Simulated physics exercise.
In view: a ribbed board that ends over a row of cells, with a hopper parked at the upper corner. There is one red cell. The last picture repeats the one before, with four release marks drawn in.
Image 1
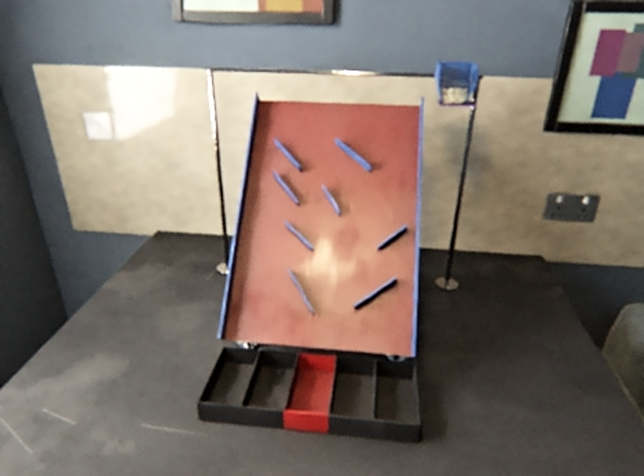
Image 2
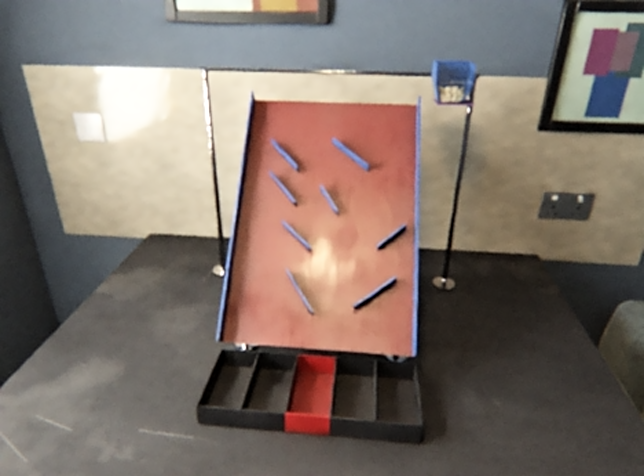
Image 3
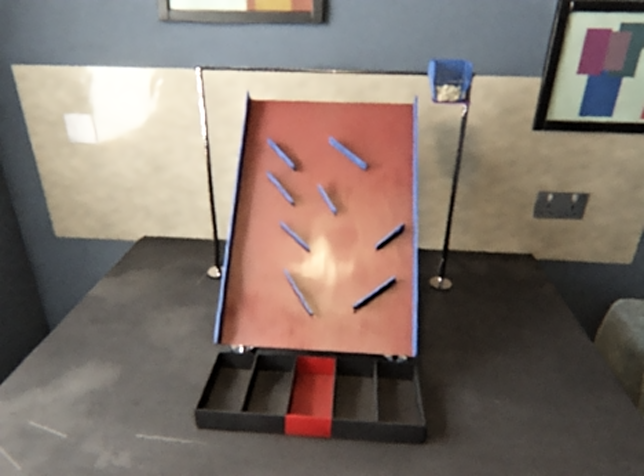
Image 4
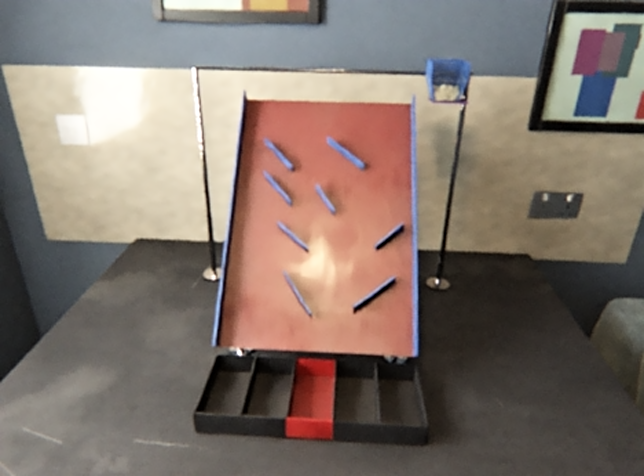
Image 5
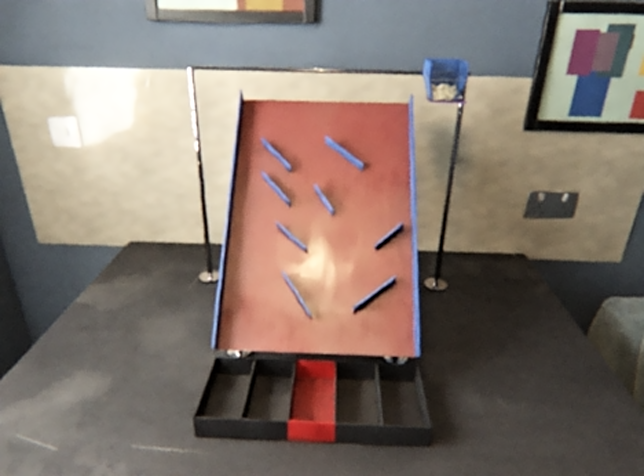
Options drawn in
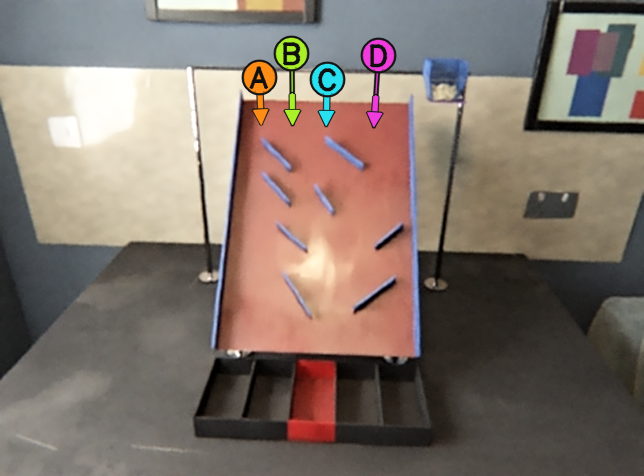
In this clip, a tilted red board with blue ribs stands above a row of black cells with one red cell, beside a small raised blue hopper at right; only the view shifts slightly, and nothing on the board moves.
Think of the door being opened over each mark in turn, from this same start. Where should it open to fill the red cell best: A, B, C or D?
I would pick mark D.
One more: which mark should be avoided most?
Here it is mark A.
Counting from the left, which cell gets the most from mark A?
It is the first one.
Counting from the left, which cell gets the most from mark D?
The third.
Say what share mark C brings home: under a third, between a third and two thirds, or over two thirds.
Mark C gives between a third and two thirds.
On the marked copy, mark A meets the board at (260, 118); mark B meets the board at (292, 119); mark C meets the board at (326, 120); mark D meets the board at (374, 121).
Choosing A, a small share in the red cell, the bulk in other cells, only a few held on the board, only a few outside the box.
Choosing B, close to a third in the red cell, close to half in other cells, a small share held on the board.
Choosing C, close to half in the red cell, close to a third in other cells, close to a quarter held on the board.
Choosing D, close to two thirds in the red cell, close to a quarter in other cells, a small share held on the board.
